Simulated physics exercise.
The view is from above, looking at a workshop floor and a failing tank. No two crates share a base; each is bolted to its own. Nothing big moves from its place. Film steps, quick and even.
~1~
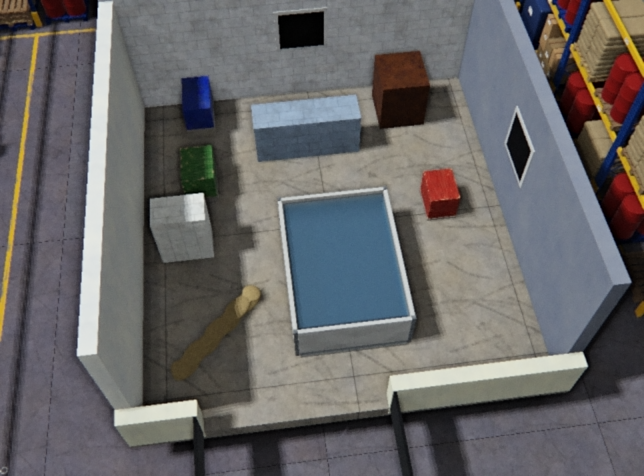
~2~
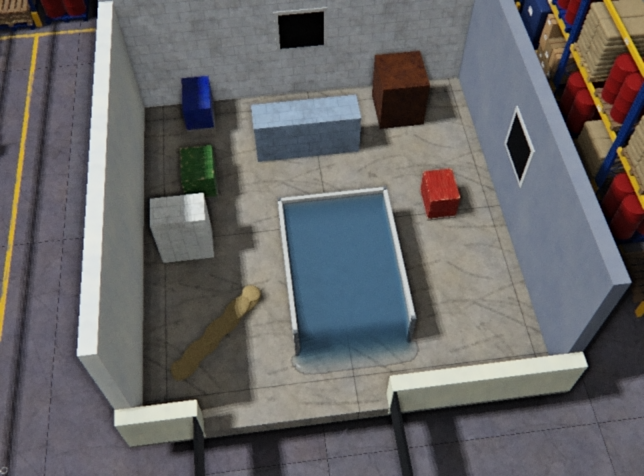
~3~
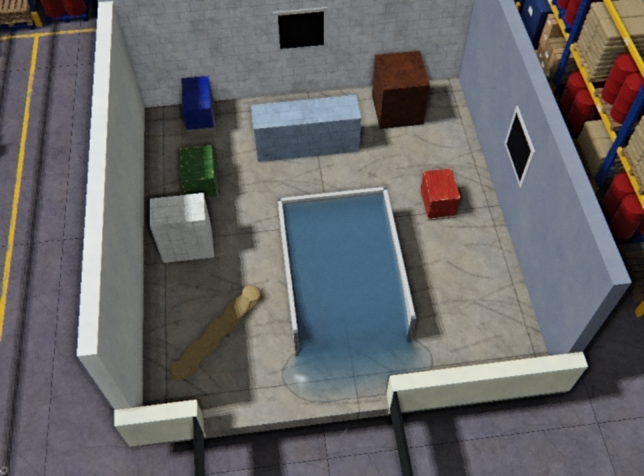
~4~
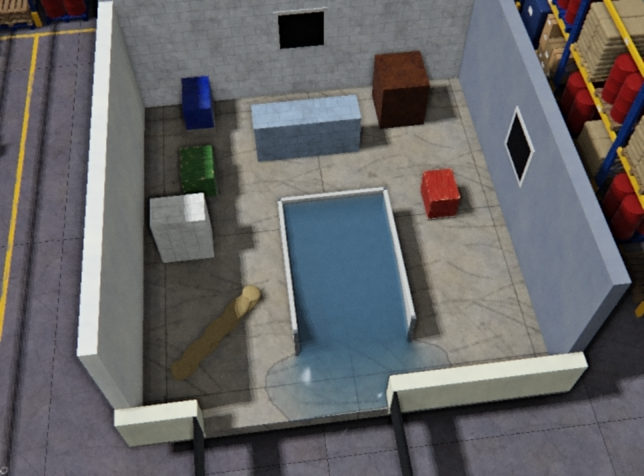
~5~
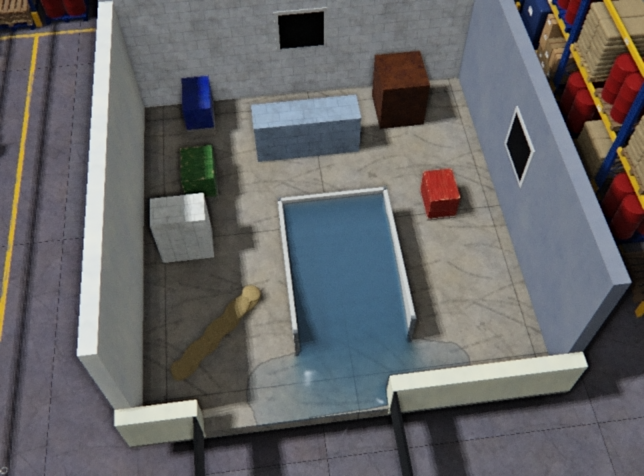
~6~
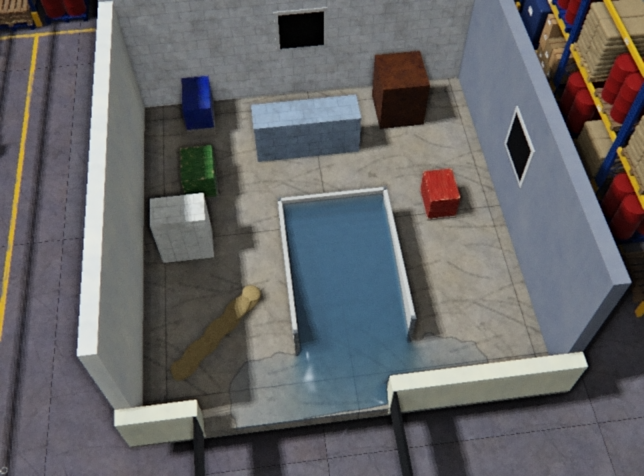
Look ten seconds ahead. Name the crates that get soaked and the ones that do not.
At the end, the red crate is not saved; the green crate is saved; the blue crate is saved.
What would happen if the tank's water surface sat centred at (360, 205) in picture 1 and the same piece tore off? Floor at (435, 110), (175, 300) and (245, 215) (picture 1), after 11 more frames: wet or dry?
As listed: Dry, free of water, free of water.
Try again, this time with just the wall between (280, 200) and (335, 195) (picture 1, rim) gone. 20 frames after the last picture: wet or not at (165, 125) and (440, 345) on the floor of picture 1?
Taking the two spots in turn: Swamped and parched.
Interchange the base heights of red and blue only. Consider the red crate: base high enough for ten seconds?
Verdict on red crate: It is not reached.
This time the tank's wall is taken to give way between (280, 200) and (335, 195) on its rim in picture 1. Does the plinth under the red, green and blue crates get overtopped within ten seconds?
In that case the red crate is flooded, the green crate is flooded and the blue crate is flooded.
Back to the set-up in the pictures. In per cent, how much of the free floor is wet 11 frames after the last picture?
I reckon 20 per cent or so.
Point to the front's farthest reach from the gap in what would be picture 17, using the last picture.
My guess is roughly (499, 219).
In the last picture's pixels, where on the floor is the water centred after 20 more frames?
Near pixel (400, 301).
A moment on, water covers 15 % of the floor; the red crate not reached, the green crate not reached, the blue crate not reached.
Next, water covers 20 % of the floor; the red crate not reached, the green crate not reached, the blue crate not reached.
Then, water covers 30 % of the floor; the red crate water round its plinth, the green crate not reached, the blue crate not reached.
Later, water covers 45 % of the floor; the red crate water round its plinth, the green crate not reached, the blue crate not reached.
In the end, water covers 60 % of the floor; the red crate was topped, the green crate stayed above the water, the blue crate stayed above the water.
